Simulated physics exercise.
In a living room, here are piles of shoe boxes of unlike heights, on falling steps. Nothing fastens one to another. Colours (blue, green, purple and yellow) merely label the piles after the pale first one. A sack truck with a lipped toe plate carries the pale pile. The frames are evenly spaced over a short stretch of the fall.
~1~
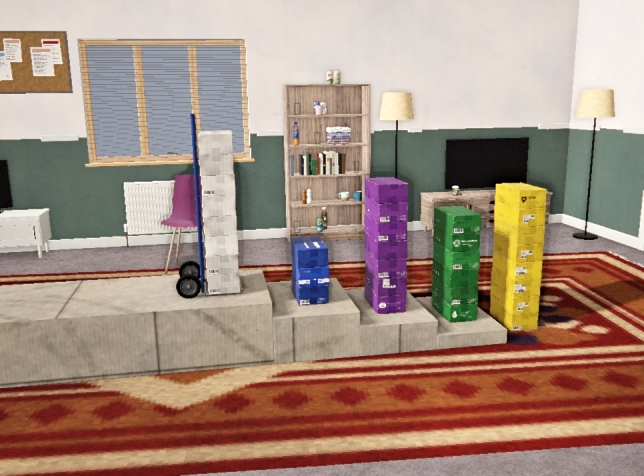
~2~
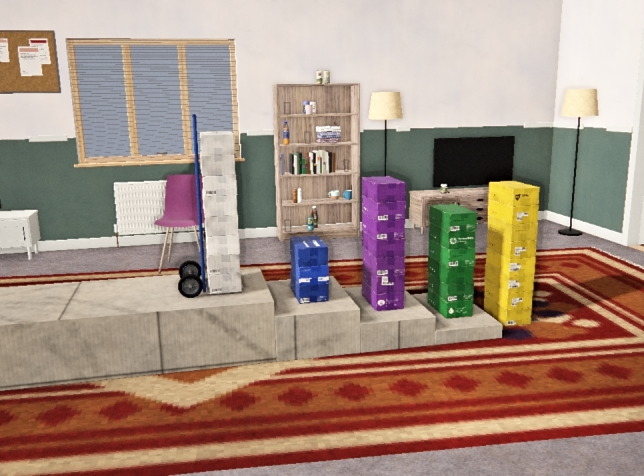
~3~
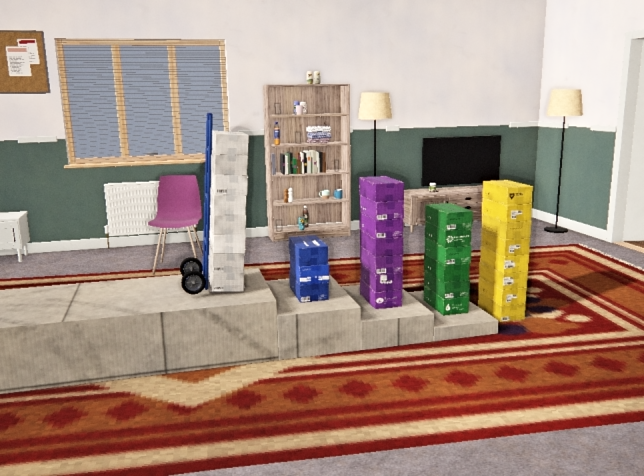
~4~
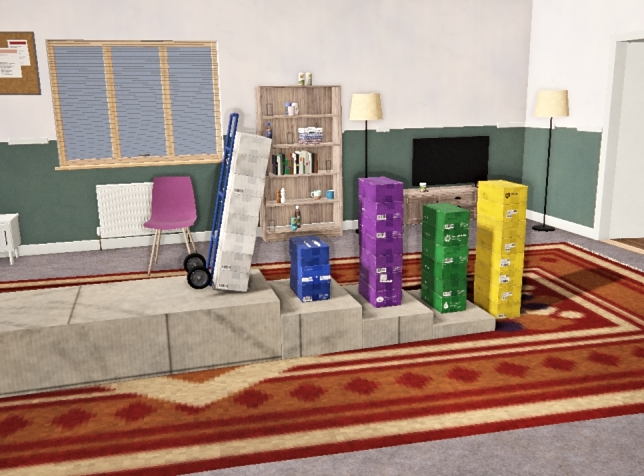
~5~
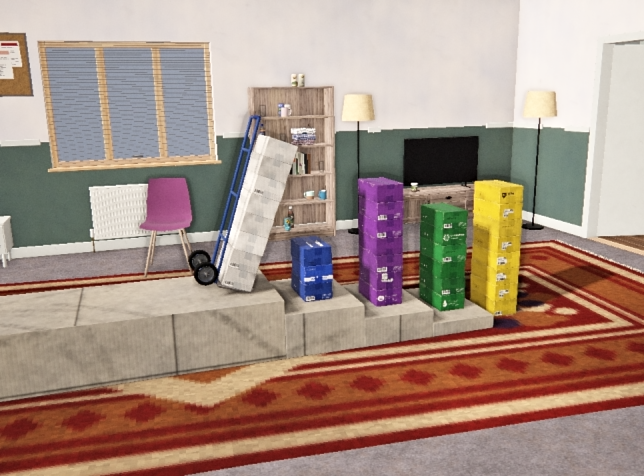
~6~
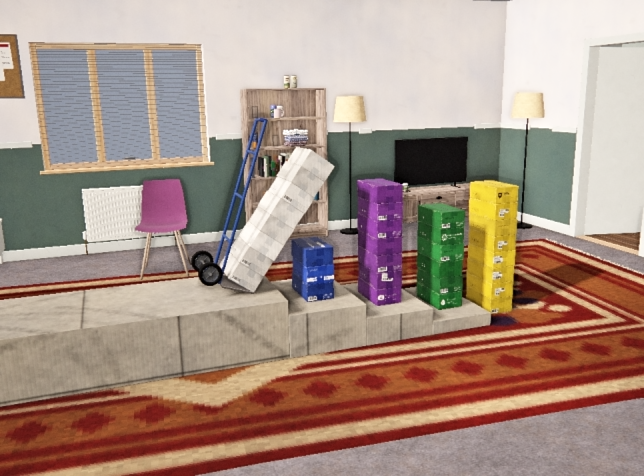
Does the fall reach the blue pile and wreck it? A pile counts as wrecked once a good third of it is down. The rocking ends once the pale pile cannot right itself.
That pile survives.
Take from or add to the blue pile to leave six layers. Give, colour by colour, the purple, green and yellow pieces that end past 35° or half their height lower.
Purple 7, green 6, yellow 8.
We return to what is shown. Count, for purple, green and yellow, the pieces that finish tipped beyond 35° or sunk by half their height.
The counts are purple 7, green 5, yellow 8.
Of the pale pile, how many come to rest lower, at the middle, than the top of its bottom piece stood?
6 pale pieces.
Just after the last frame, 8 of the pale pile down; none of the 3 blue boxes down (0 of 24 in all colours); top blue box moved a little; top purple box tilted clearly.
A moment on, 8 of the pale pile down; none of the 3 blue boxes down (8 of 24 in all colours); top blue box moved a little; top green box on its side.
Further on, 8 of the pale pile down; none of the 3 blue boxes down (20 of 24 in all colours); top blue box moved a little; top green box on its side.
When it is over, 8 of the pale pile down; none of the 3 blue boxes down (20 of 24 in all colours); top blue box moved a little; top yellow box upside down. In pixels of the last frame, middles, top blue box near (315, 251).
